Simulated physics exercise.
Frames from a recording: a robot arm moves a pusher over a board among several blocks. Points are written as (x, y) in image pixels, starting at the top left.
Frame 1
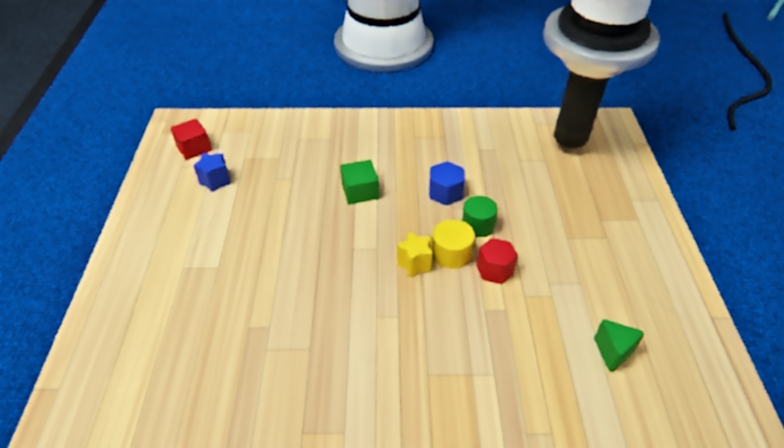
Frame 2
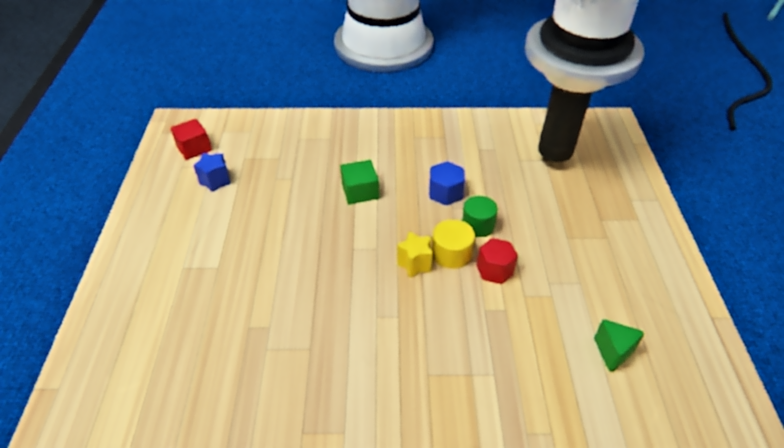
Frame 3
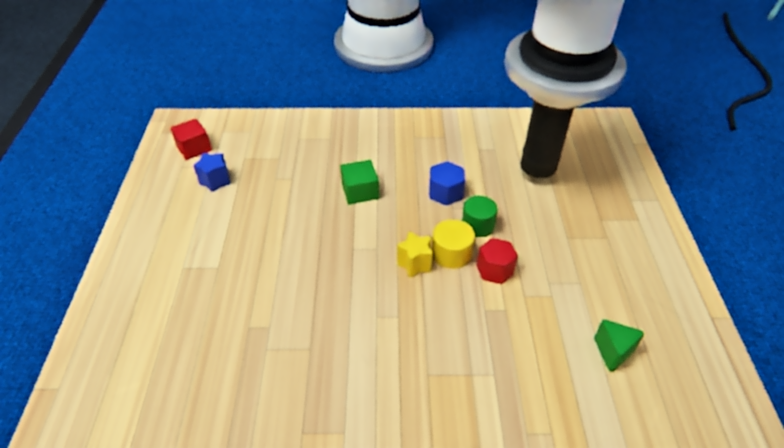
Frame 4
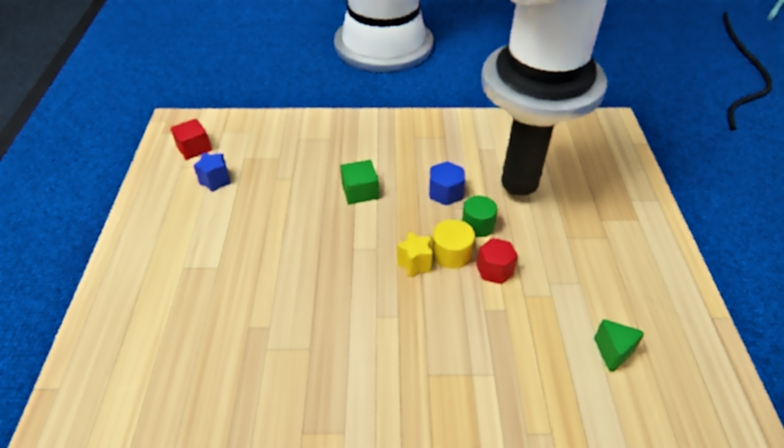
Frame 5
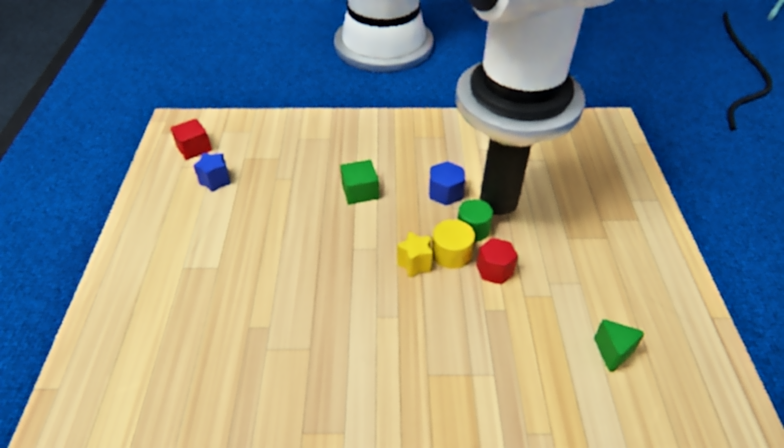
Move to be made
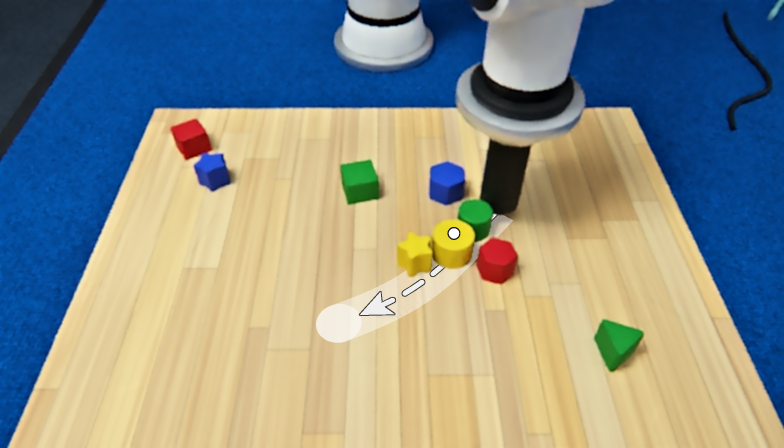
On a wooden board over a blue surface, a robot arm moves a black pusher down and left past scattered colored blocks, reaching the green cylinder and nudging it slightly toward the yellow cylinder while the other blocks stay still.
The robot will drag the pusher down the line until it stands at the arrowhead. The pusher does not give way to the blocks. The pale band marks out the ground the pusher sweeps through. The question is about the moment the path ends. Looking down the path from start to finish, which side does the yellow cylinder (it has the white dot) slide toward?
The answer is left.
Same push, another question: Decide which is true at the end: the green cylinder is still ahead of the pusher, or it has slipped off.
It stays ahead.
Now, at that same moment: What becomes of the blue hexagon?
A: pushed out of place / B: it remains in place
I choose B.
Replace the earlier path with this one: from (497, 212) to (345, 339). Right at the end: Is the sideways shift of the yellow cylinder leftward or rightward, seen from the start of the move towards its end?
Facing from start to end, it will go to the left.
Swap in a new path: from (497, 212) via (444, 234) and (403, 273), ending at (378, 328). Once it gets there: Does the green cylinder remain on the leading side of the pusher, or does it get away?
Once the path is finished, the green cylinder lies beside or behind the pusher.
Path on the board, from (497, 212) via (435, 272), ending at (339, 323); the dot is on the yellow cylinder.
What follows on the original path. One third of the way, pusher at (459, 242); yellow star-shaped block at (390, 254), turned 40° clockwise; yellow cylinder at (413, 281); green cylinder at (434, 254).
Two thirds of the way, pusher at (408, 283); yellow star-shaped block at (377, 257), turned 105° clockwise; yellow cylinder at (369, 332); green cylinder at (376, 296).
At the end, pusher at (338, 314); yellow star-shaped block at (368, 258), turned 140° clockwise; blue hexagon in place; yellow cylinder at (356, 350); green cylinder at (307, 334); red hexagon in place.
